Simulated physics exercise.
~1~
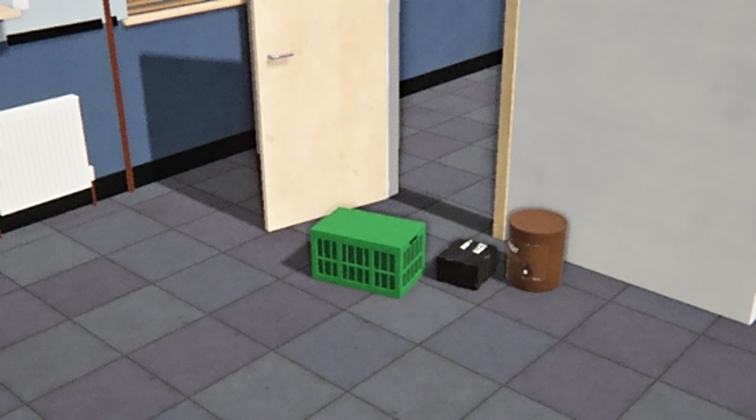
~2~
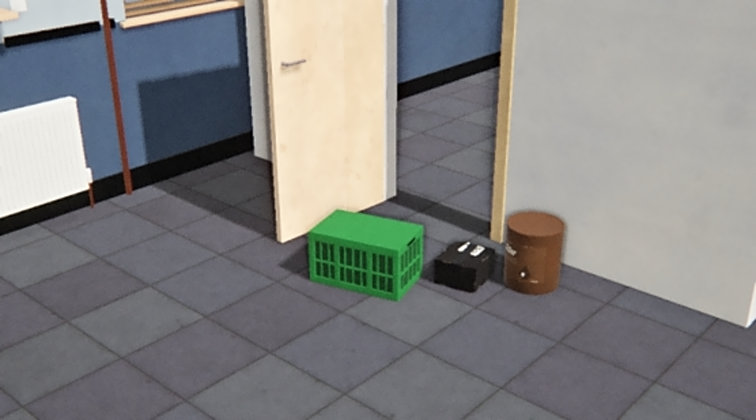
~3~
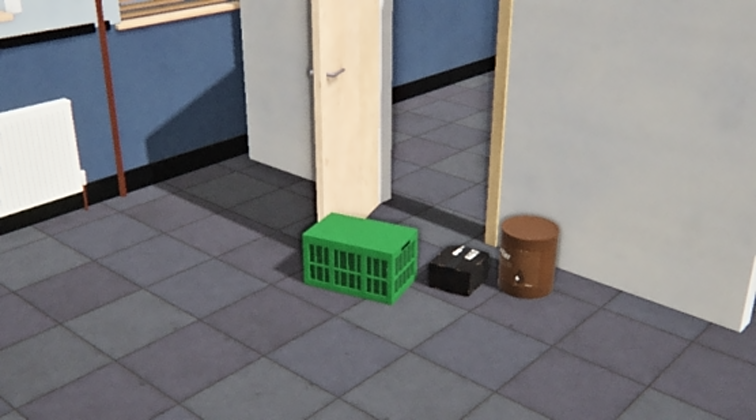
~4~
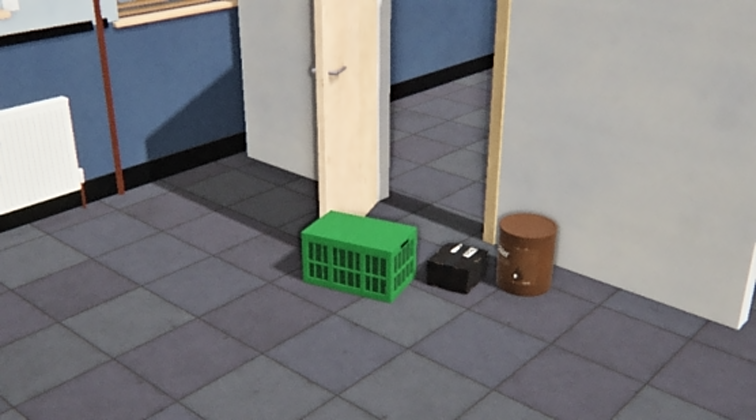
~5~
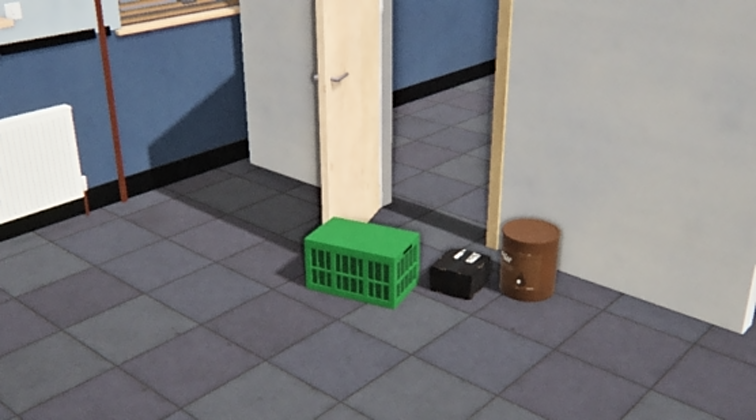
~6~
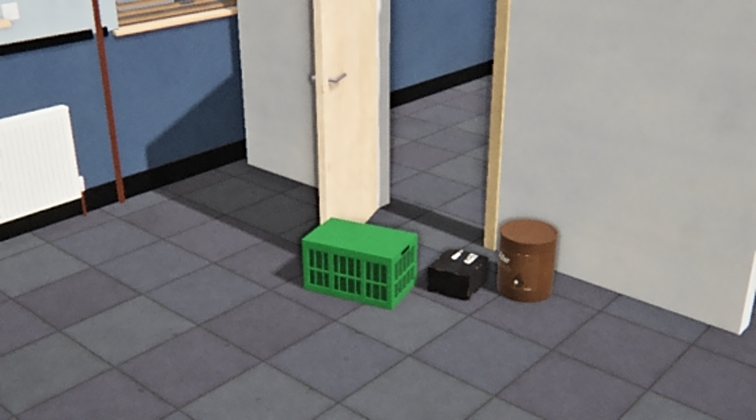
In a blue-walled room, a pale door swinging partway and stopping, still open behind a green crate, black box and brown barrel.
